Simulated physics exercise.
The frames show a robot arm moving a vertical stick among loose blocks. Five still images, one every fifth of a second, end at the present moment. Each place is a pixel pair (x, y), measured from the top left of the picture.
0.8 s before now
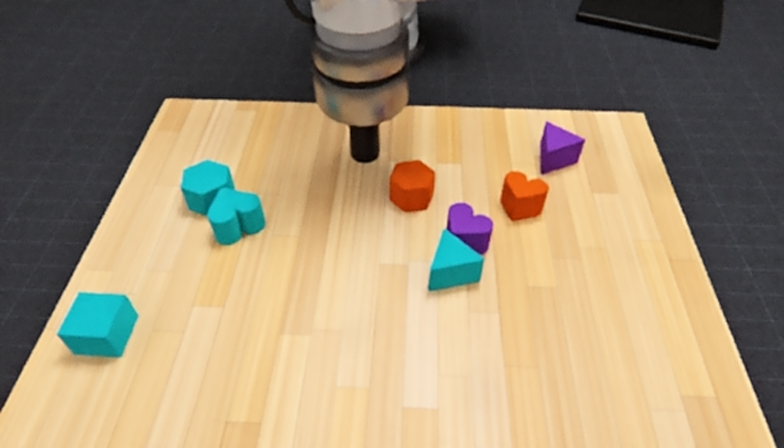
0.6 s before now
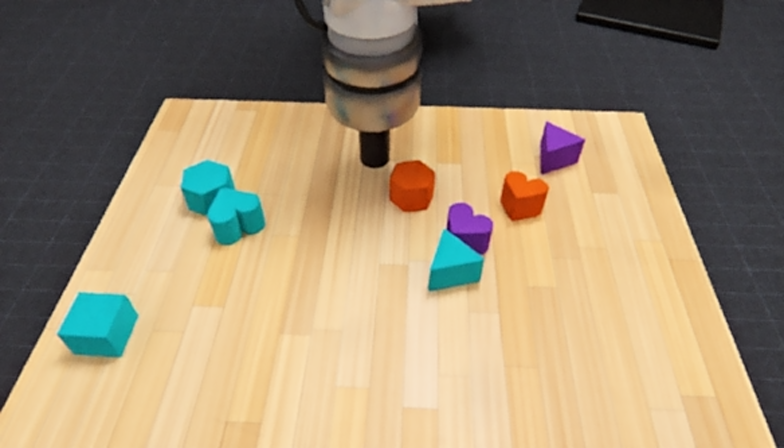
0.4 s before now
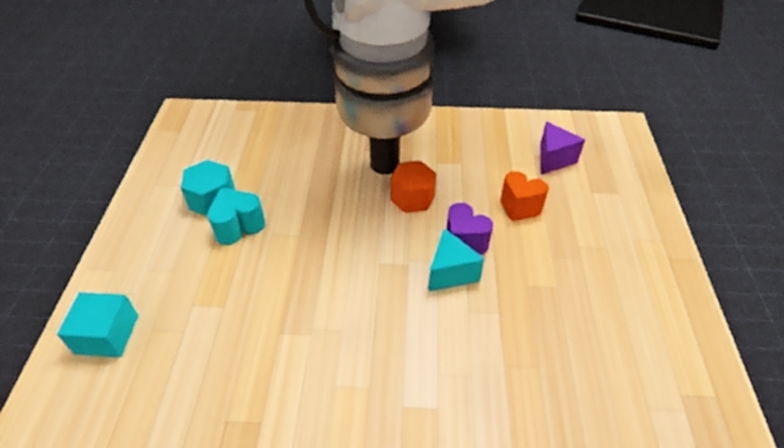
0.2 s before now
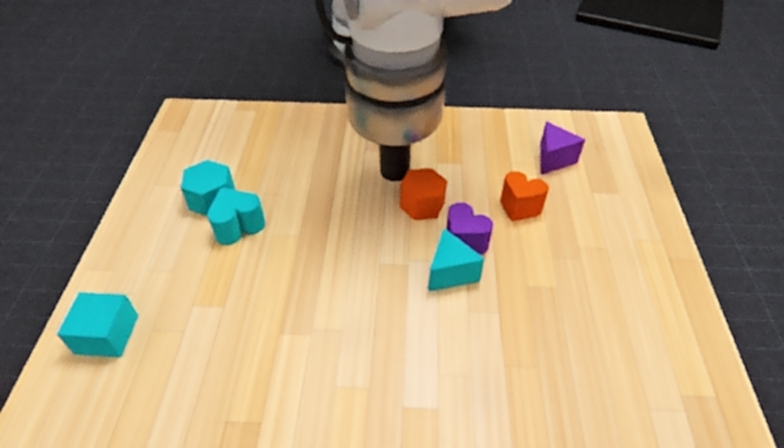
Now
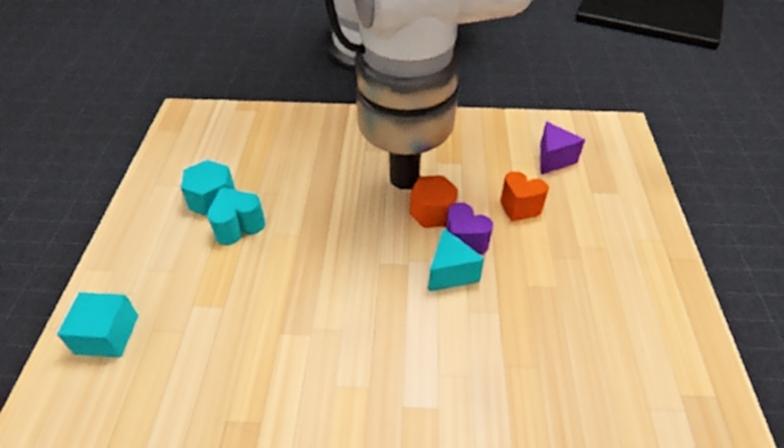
In the video, a robot arm moves its vertical black stick rightward and slightly toward the viewer across a wooden board of colored blocks, then pushes the orange hexagonal block a short way toward the purple heart-shaped block.
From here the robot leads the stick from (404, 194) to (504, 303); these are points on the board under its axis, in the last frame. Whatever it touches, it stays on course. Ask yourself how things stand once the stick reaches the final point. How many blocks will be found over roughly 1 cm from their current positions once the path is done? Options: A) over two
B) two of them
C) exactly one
Correct choice: A.
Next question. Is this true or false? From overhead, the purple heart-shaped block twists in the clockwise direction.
True
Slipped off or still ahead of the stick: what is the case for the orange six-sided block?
The block gets away.
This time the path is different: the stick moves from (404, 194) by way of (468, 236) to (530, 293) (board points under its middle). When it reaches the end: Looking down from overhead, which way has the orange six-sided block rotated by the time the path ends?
From overhead, clockwise.
What follows on the original path. One third of the way, stick (436, 212); orange six-sided block (476, 207), turned 30° anticlockwise; purple heart-shaped block (500, 235), turned 50° clockwise.
Two thirds of the way, stick (470, 248); orange six-sided block (489, 209), turned 55° anticlockwise; turquoise triangle (451, 262); purple heart-shaped block (512, 239), turned 70° clockwise.
At the end, stick (508, 288); orange six-sided block (489, 209), turned 55° anticlockwise; turquoise triangle (453, 265); purple heart-shaped block (518, 243), turned 55° clockwise; orange heart-shaped block not moved.
